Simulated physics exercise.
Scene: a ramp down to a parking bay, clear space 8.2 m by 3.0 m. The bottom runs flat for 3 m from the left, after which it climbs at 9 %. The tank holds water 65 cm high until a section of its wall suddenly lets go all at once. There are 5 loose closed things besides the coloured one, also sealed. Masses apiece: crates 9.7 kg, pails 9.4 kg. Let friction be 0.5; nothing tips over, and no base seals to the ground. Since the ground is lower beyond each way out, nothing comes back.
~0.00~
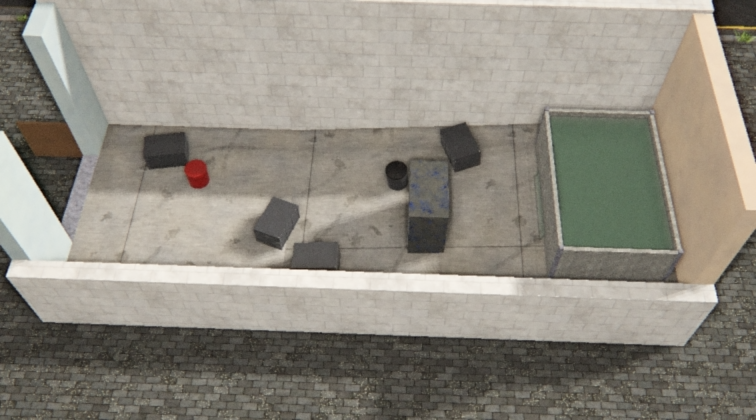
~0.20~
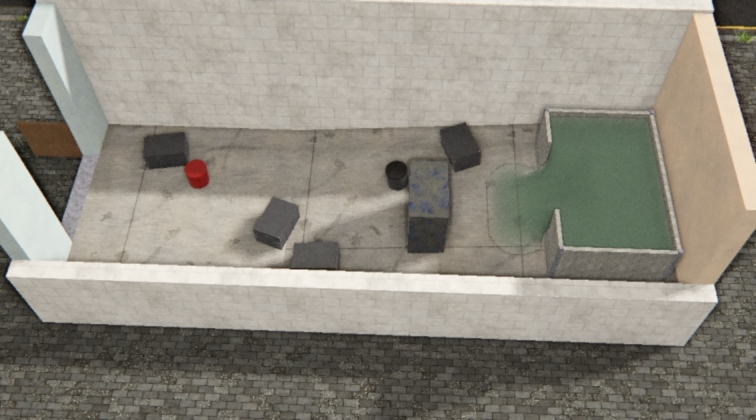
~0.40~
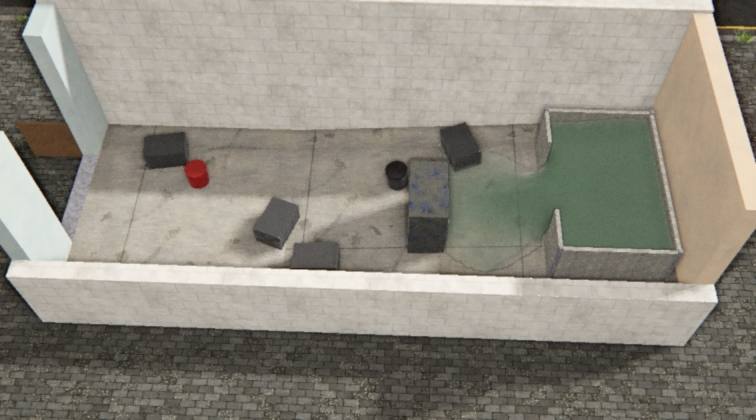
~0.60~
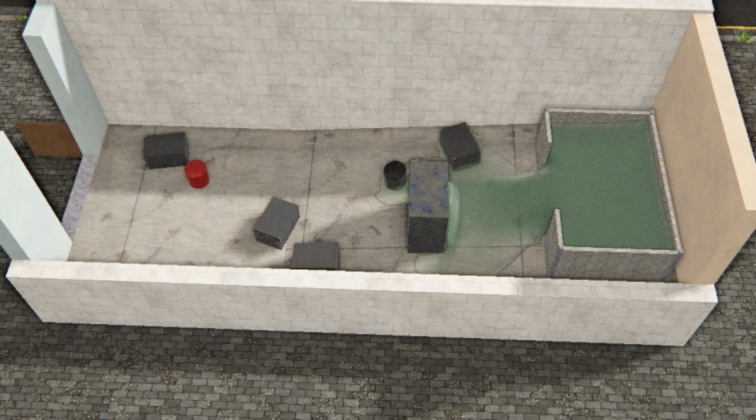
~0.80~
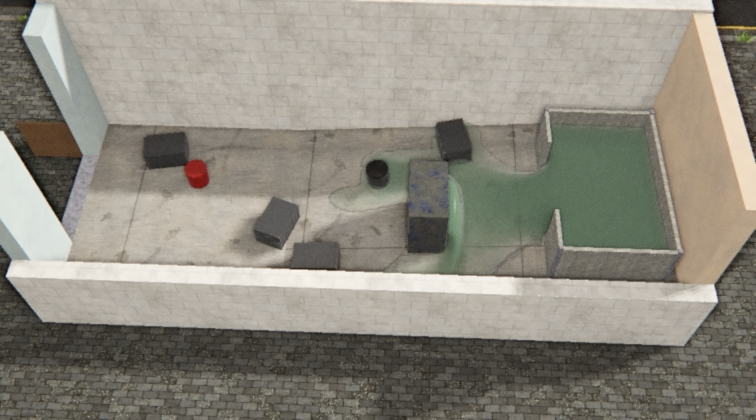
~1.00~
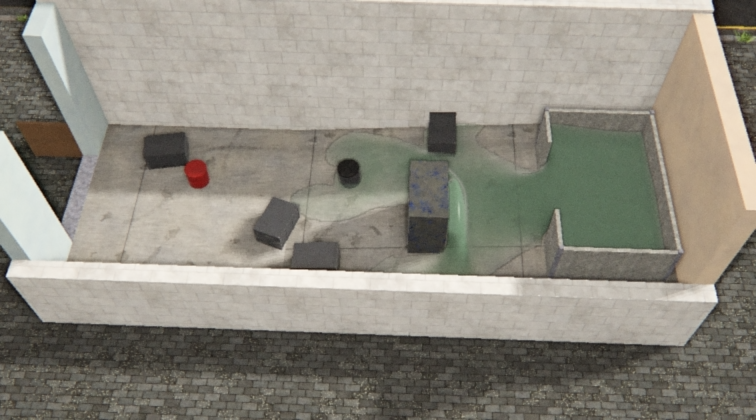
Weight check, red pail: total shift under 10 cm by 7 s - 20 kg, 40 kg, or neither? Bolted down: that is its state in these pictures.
Ends up needing the heavier.
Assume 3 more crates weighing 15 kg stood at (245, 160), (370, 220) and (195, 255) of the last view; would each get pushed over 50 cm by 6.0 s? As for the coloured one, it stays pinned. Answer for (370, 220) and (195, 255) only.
In order: Stays within it and exceeds it.
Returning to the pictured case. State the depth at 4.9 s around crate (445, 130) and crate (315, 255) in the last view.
Depth approx. 14 cm / 15 cm.
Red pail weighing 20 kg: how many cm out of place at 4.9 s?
Close to 50 centimetres.
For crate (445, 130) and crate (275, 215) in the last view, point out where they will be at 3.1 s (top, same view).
First one near (202, 142), second near (213, 194).
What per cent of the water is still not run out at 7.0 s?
Somewhere near 72 percent, give or take.
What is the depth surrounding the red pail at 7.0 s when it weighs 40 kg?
About 11 cm.
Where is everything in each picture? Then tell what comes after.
The red pail at (195, 168) rests on the ground; water covers 3.2 m2; 0 of 6 have shifted, in the first picture.
The red pail at (195, 168), on the bottom; 4.1 m2 under water; 0 of 6 have shifted, in the second picture.
The red pail at (195, 168) rests on the ground; water covers 5.4 m2; 0 of 6 have shifted, in the third picture.
The red pail at (195, 168), on the bottom; water covers 6.3 m2; 0 of 6 have shifted, in the fourth picture.
The red pail at (195, 168), on the bottom; 7.3 m2 under water; 2 of 6 have shifted, in the fifth picture.
The red pail at (195, 168), on the bottom; 8.9 m2 under water; 2 of 6 have shifted, in the sixth picture.
After 1.4 s the red pail would be 0 cm from its start with 20 kg and 0 cm from its start with 40 kg; 0 cm of water round it then.
After 3.1 s the red pail would be 25 cm from its start with 20 kg and 5 cm from its start with 40 kg; 9 cm of water round it then.
After 4.9 s the red pail would be 45 cm from its start with 20 kg and 5 cm from its start with 40 kg; 7 cm of water round it then.
After 7.0 s the red pail would be 45 cm from its start with 20 kg and 5 cm from its start with 40 kg; 11 cm of water round it then.
